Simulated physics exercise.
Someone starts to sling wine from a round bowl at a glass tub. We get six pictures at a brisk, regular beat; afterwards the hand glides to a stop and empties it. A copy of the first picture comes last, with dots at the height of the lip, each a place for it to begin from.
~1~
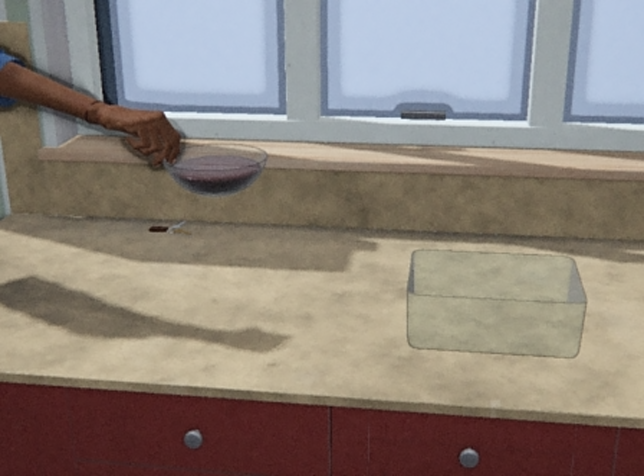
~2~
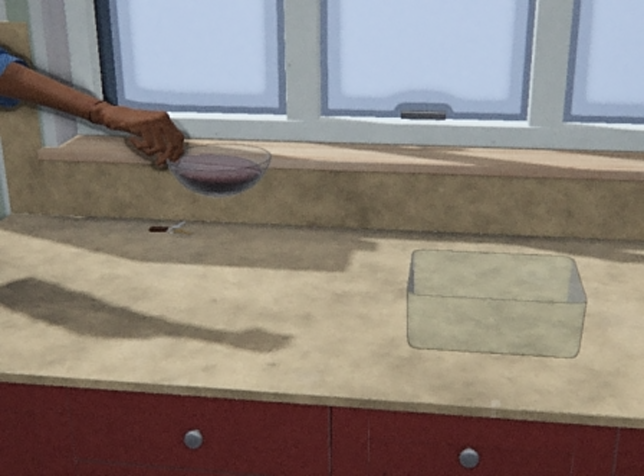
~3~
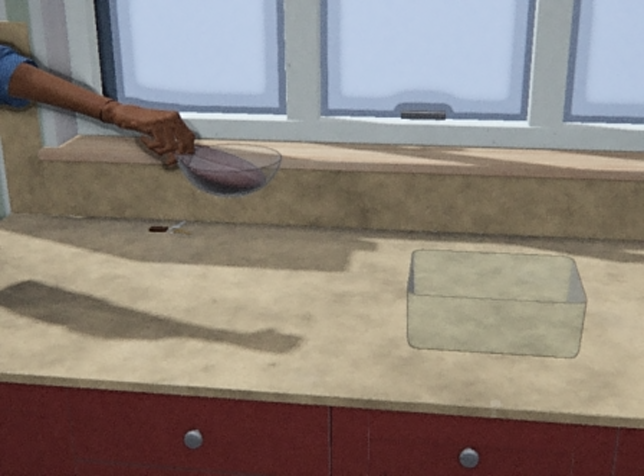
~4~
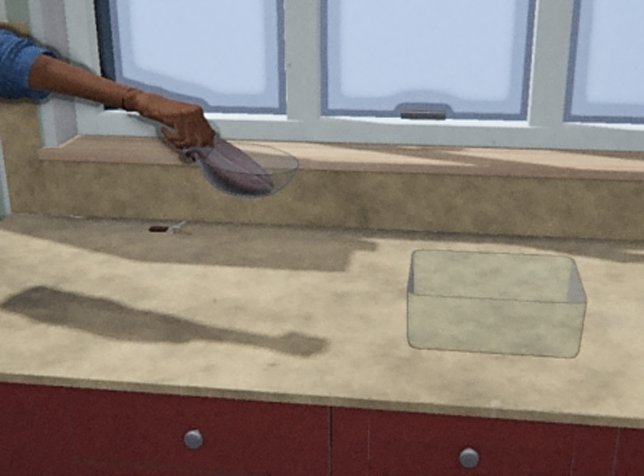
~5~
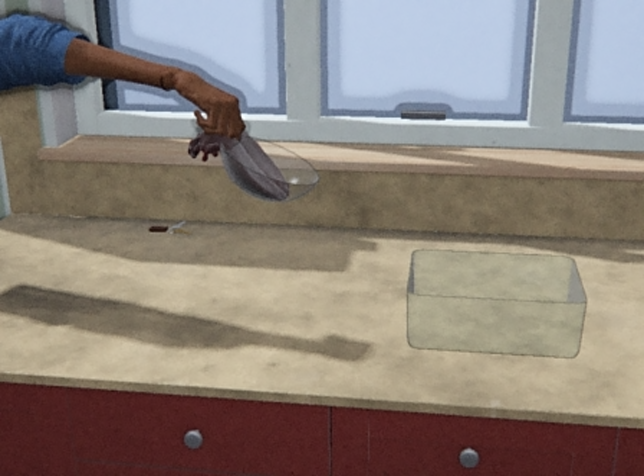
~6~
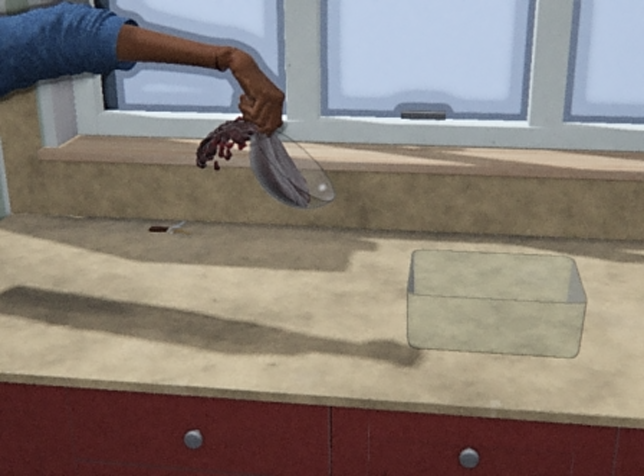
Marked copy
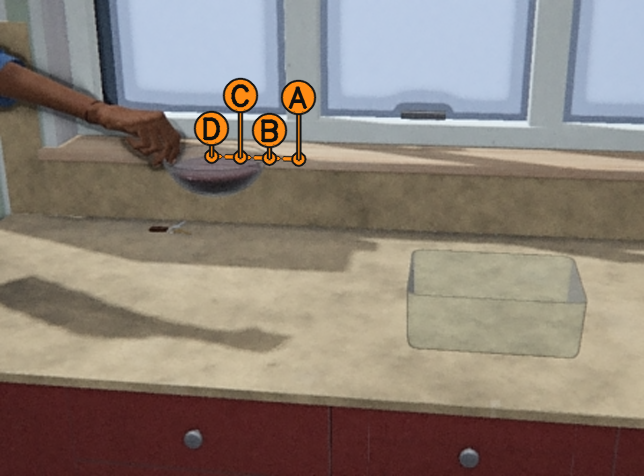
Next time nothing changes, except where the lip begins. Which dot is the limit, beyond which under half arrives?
Spot A just does it.
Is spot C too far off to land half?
Yes.
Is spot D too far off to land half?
Yes.
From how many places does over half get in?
One of the four.
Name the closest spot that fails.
That is spot B.
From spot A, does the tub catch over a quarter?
Yes, clearly.
On the marked copy, A at (298, 159); B at (269, 158); C at (240, 157); D at (211, 156).
Choosing A, about 64 % lands in the tub, 28 % falls short and 8 % goes beside or beyond.
Choosing B, about 27 % lands in the tub, 69 % falls short and 4 % goes beside or beyond.
Choosing C, about 2 % lands in the tub, 96 % falls short.
Choosing D, about 0 % lands in the tub, 99 % falls short.
